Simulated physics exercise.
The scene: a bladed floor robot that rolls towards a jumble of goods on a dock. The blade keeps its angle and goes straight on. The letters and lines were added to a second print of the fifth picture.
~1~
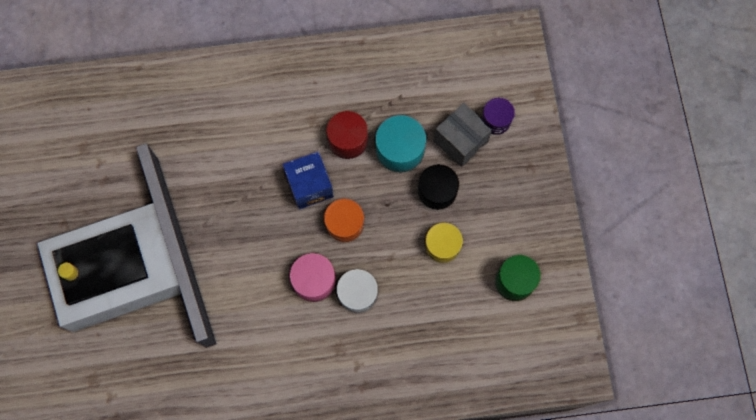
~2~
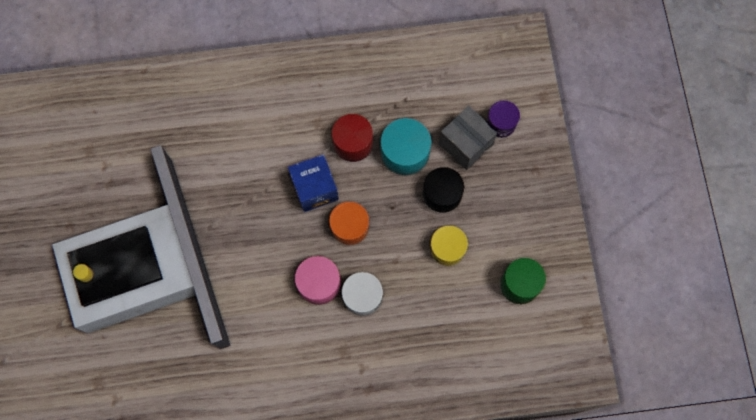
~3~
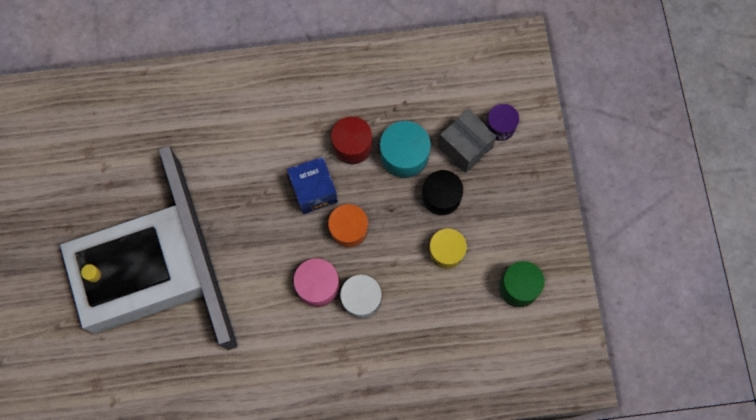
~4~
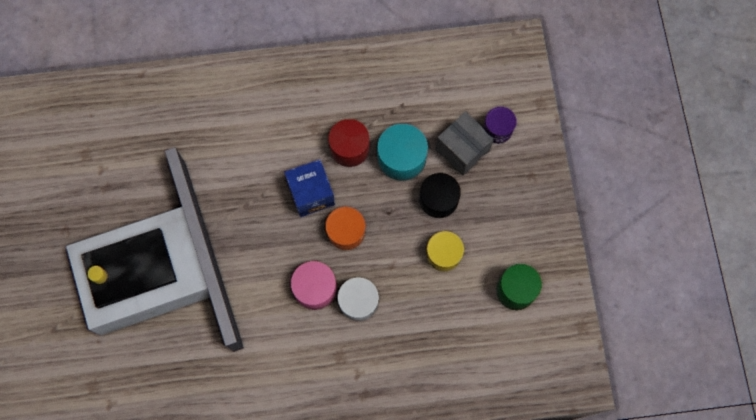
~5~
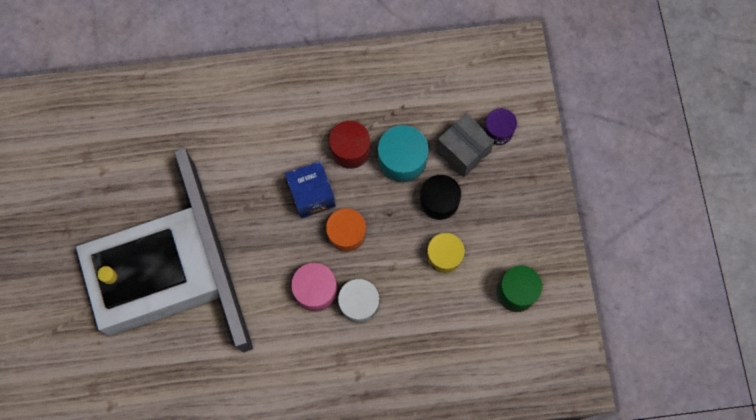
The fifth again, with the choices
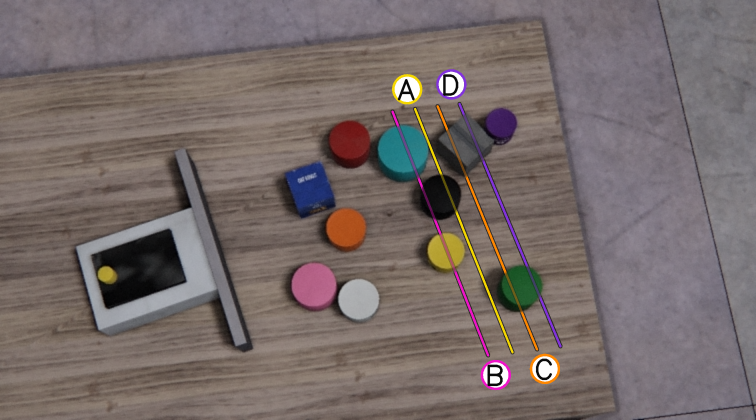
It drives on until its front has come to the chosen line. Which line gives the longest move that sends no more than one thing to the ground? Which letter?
Line D.
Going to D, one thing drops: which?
It is the purple pail.
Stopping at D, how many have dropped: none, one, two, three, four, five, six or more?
In all, one.
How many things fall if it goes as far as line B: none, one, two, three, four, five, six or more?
The count is none.
On the copy, A at (462, 225); B at (438, 228); C at (485, 223); D at (508, 220).
On D. First, robot (254, 253); white pail (369, 302); blue box (329, 188).
Then, robot (364, 240); purple pail (533, 124); grey box (501, 142).
Finally, robot (448, 230); purple pail over the edge; green canister (597, 300); one fallen.
By contrast, A is within the limit but short; B is within the limit but short; C is within the limit but short.
